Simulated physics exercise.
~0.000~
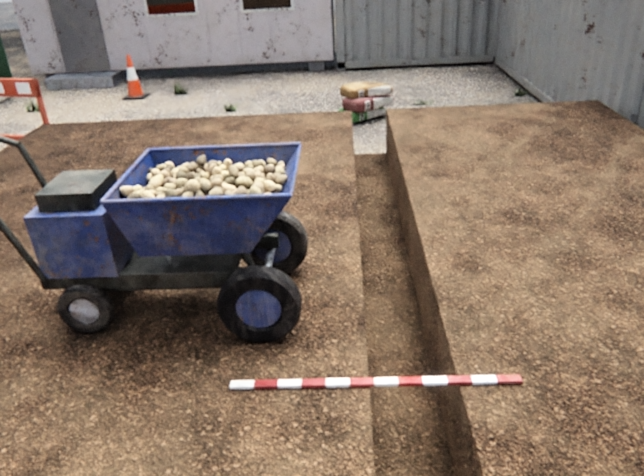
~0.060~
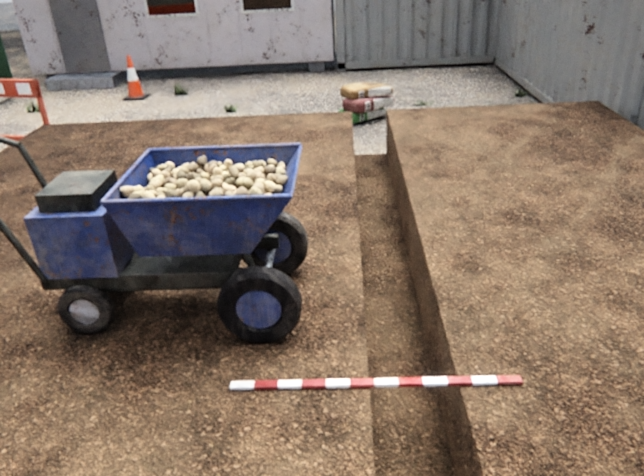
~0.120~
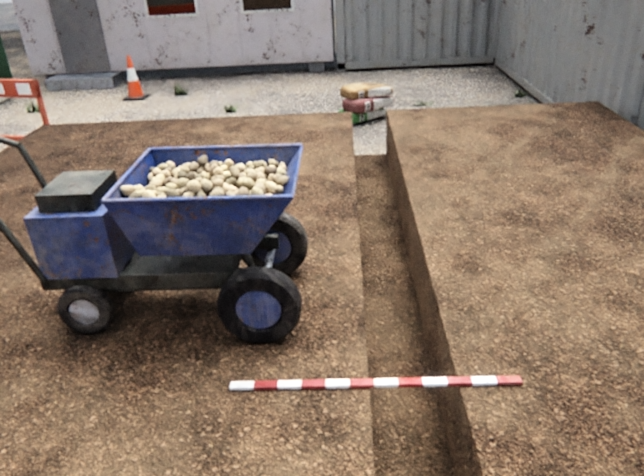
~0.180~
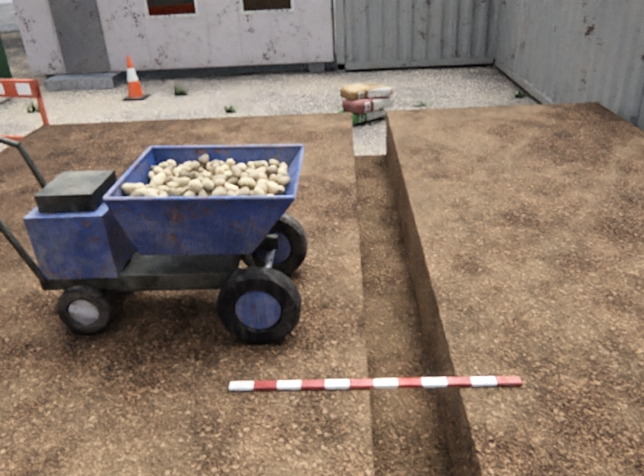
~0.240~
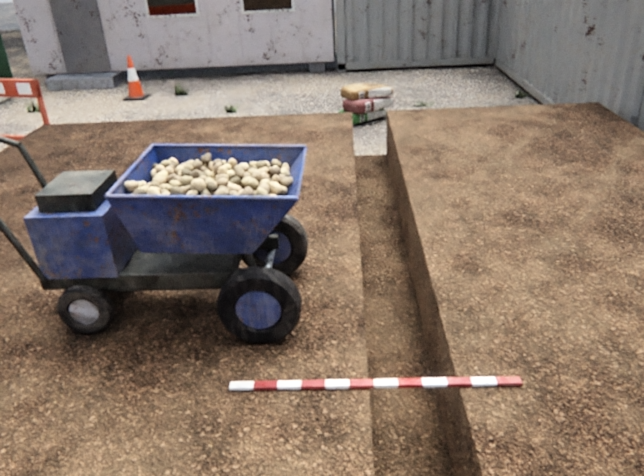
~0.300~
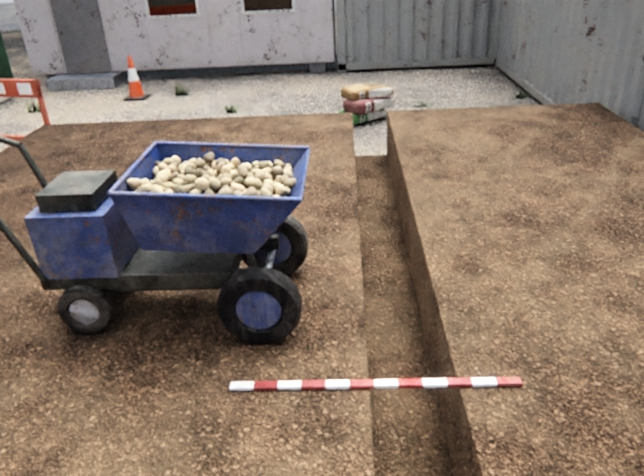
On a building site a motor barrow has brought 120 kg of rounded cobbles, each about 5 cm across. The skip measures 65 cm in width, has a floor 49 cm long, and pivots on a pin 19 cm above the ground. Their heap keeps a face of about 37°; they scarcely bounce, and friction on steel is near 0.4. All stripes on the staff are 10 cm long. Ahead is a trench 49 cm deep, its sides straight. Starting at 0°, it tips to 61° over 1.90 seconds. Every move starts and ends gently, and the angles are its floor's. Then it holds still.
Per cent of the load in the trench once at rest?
About 68 %.
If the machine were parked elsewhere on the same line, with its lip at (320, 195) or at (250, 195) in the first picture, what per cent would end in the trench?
Roughly 50 per cent, then 70 per cent.
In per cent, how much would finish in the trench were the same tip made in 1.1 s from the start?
In that case some 60 per cent.
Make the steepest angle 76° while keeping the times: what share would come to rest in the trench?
Then roughly 90 percent.
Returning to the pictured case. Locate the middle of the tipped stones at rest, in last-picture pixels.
(405, 366).
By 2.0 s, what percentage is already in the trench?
About 20 per cent by then.
After 1.4 s the floor is at 51°; 100 % in the skip; the foremost stones are at (377, 237).
After 2.0 s the floor is at 61°; 77 % in the skip, 22 % in the trench, 1 % past the trench; the foremost stones are at (444, 303).
After 2.3 s the floor is at 61°; 57 % in the skip, 40 % in the trench, 3 % past the trench; the foremost stones are at (491, 300).
After 4.3 s the floor is at 61°; 29 % in the skip, 68 % in the trench, 3 % past the trench; the foremost stones are at (511, 291).
